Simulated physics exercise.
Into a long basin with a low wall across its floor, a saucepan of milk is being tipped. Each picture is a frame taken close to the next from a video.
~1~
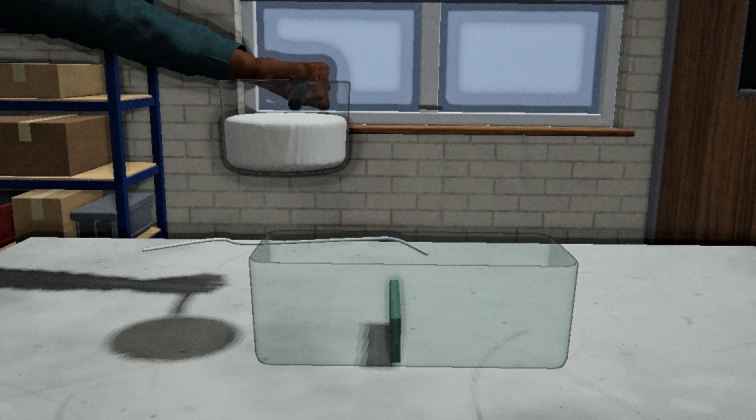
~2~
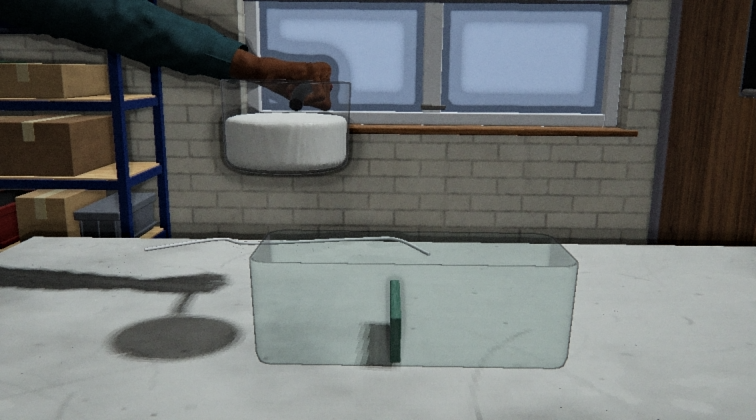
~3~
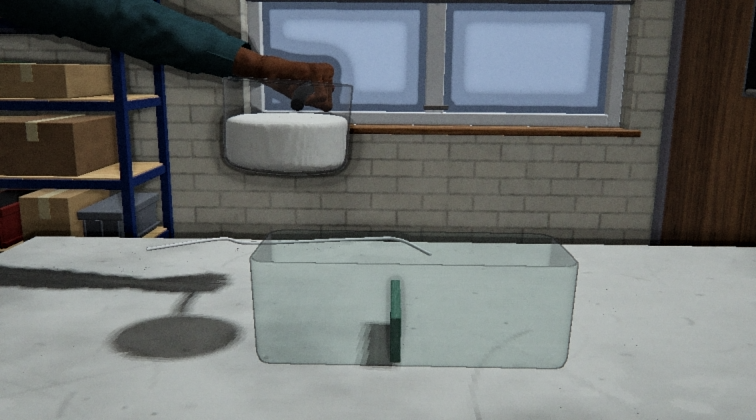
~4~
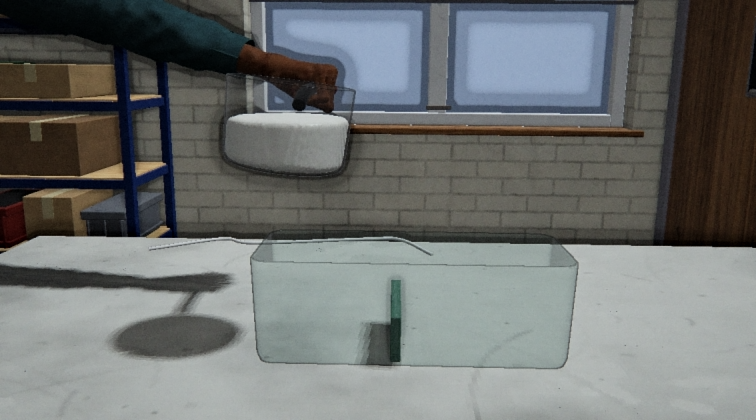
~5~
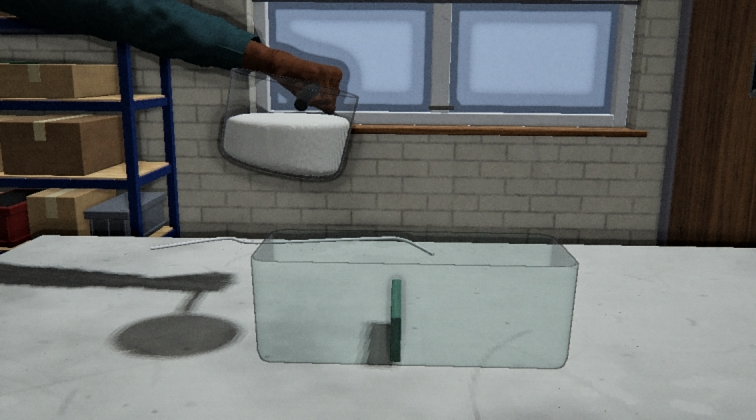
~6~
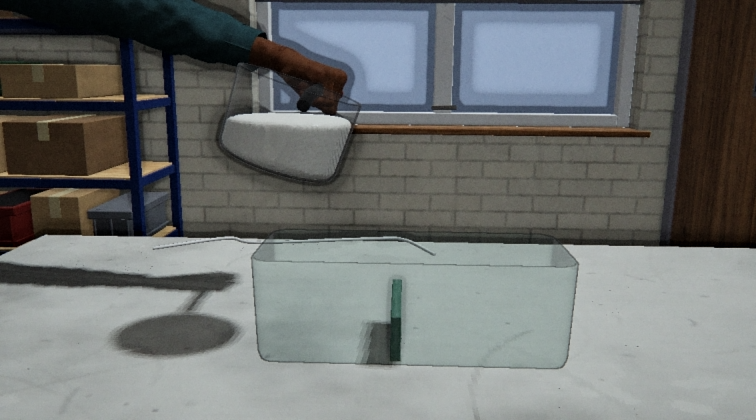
A saucepan of milk, held by a hand reaching in from the left, hangs level above and to the left of a long clear basin with a low green wall across its floor. It leans slightly to the right, then tilts further as the hand turns, while the basin stays still.
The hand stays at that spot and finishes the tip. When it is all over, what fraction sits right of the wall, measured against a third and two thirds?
At least a third, at most two thirds.
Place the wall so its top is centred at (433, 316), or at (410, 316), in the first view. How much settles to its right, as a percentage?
Well, it's close to 10 per cent for the first one, then 35 per cent for the other.
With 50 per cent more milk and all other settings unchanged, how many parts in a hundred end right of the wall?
Estimated share: Close to 65 per cent.
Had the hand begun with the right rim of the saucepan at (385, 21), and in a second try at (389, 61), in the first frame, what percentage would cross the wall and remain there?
First some 95, then 95 per cent.
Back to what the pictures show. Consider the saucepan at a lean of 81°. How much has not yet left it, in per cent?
65 per cent, roughly.
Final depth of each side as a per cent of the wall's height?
Some 40 per cent left and 30 right.
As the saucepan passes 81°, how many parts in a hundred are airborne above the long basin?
It comes to around 30 per cent.
A moment on, the saucepan is tipped on its side and 65 per cent is still to pour, 2 is left of the wall and 3 right of it.
Next, the saucepan is tipped right over and 12 per cent is still to pour, 29 is left of the wall and 47 right of it.
Then the saucepan is tipped right over and 0 per cent is still to pour, 51 is left of the wall and 47 right of it.
Later the saucepan is tipped right over and 0 per cent is still to pour, 52 is left of the wall and 47 right of it.
At rest 52 per cent lies left of the wall, 47 right of it and 1 outside.
